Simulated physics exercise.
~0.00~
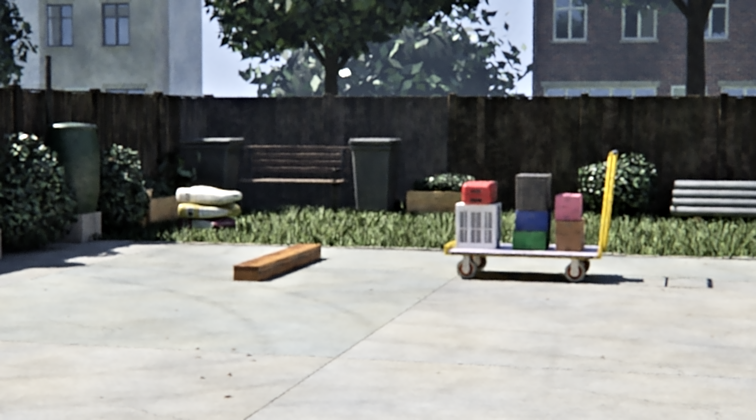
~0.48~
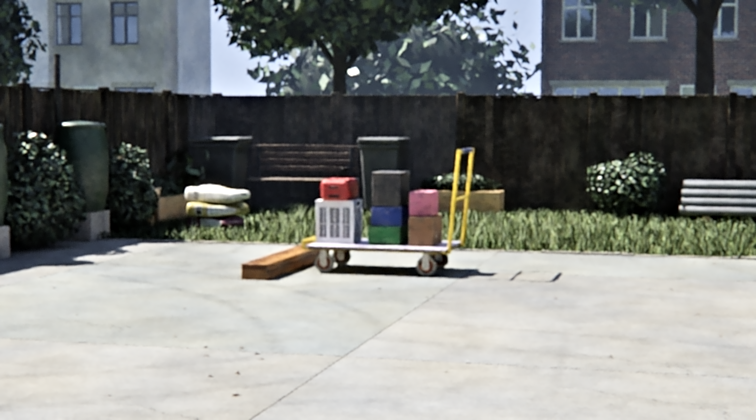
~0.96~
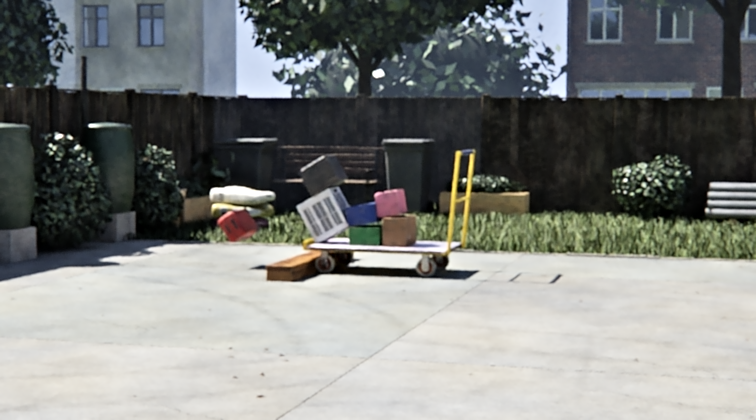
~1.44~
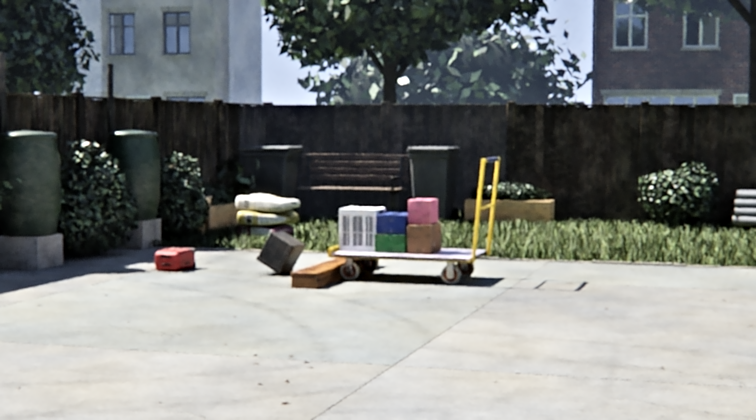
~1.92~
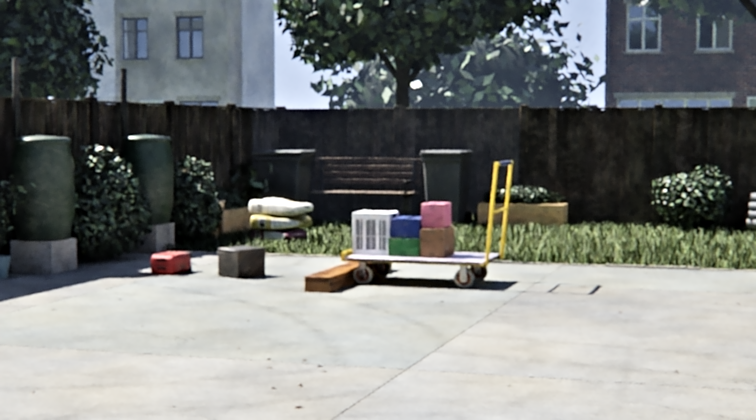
A sunlit concrete yard is seen from the side at a distance, with a dark wooden fence, a bench, bins, bushes and tall green urns behind it. A flat cart with a yellow handle at its right end carries a red case, a white crate and grey, blue, green, pink and brown boxes toward a low wooden kerb on the left. As the view pans slightly left, the wheels strike the kerb and the cart stops. The crate tips up, and the red case and dark grey box tumble off the front. The crate settles back, leaving both fallen pieces on the concrete at left and the other five aboard.
